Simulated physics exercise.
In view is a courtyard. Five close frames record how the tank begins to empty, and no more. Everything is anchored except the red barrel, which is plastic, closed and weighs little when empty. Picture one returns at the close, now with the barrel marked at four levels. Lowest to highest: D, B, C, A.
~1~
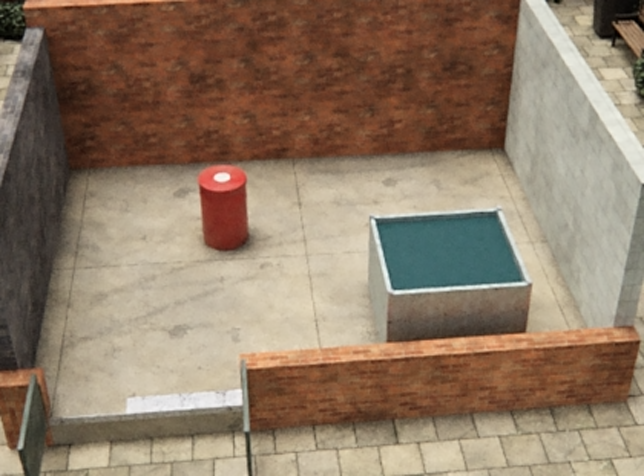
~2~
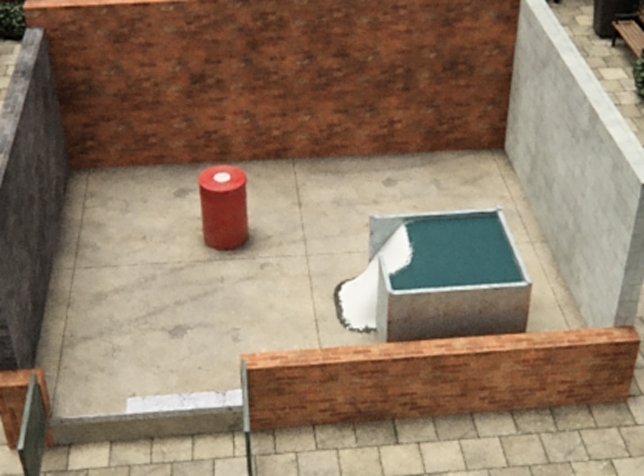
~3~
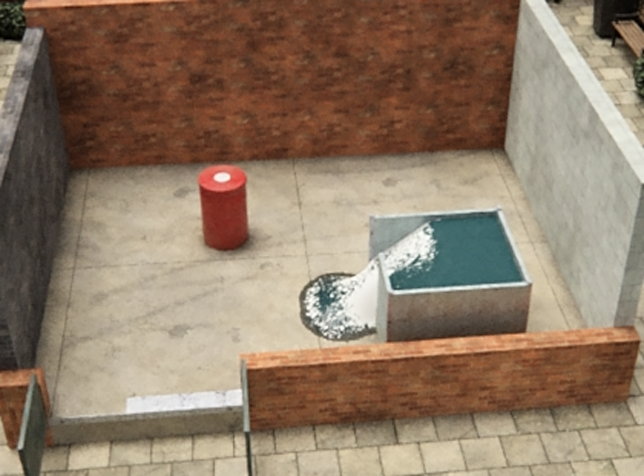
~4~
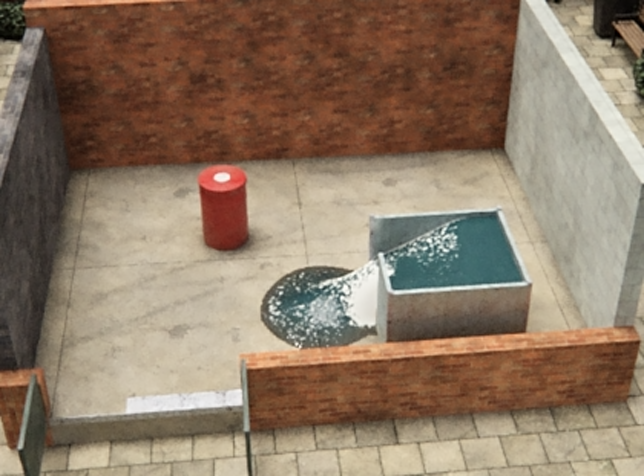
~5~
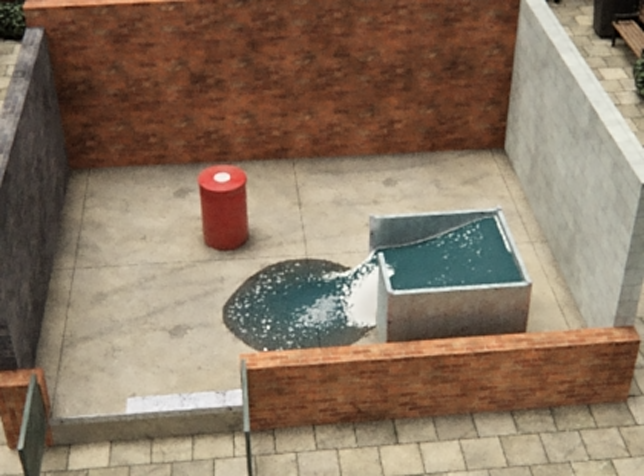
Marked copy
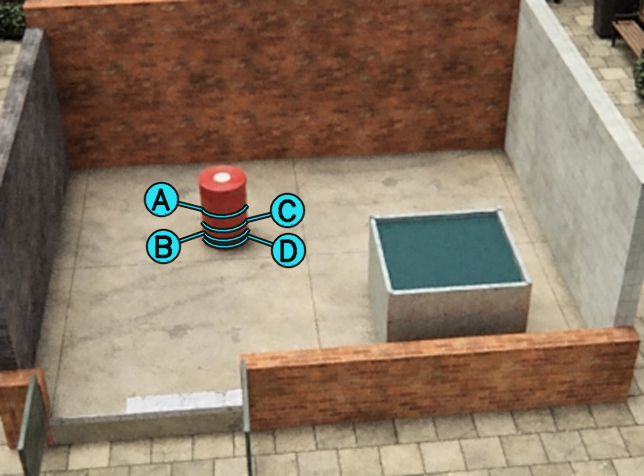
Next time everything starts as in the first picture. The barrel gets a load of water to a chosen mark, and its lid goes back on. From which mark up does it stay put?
C is the one.
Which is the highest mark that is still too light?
That is mark B.
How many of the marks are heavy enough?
Two of the four.
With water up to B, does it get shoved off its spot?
Yes, it does.
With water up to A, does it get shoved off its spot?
No.
In cyan, A at (224, 216); B at (226, 240); C at (225, 230); D at (226, 246); from the bottom up D, B, C, A.
Choosing A, it does not move.
Choosing B, it is pushed about its own width away.
Choosing C, it does not move.
Choosing D, it is pushed about 3 times its own width away.
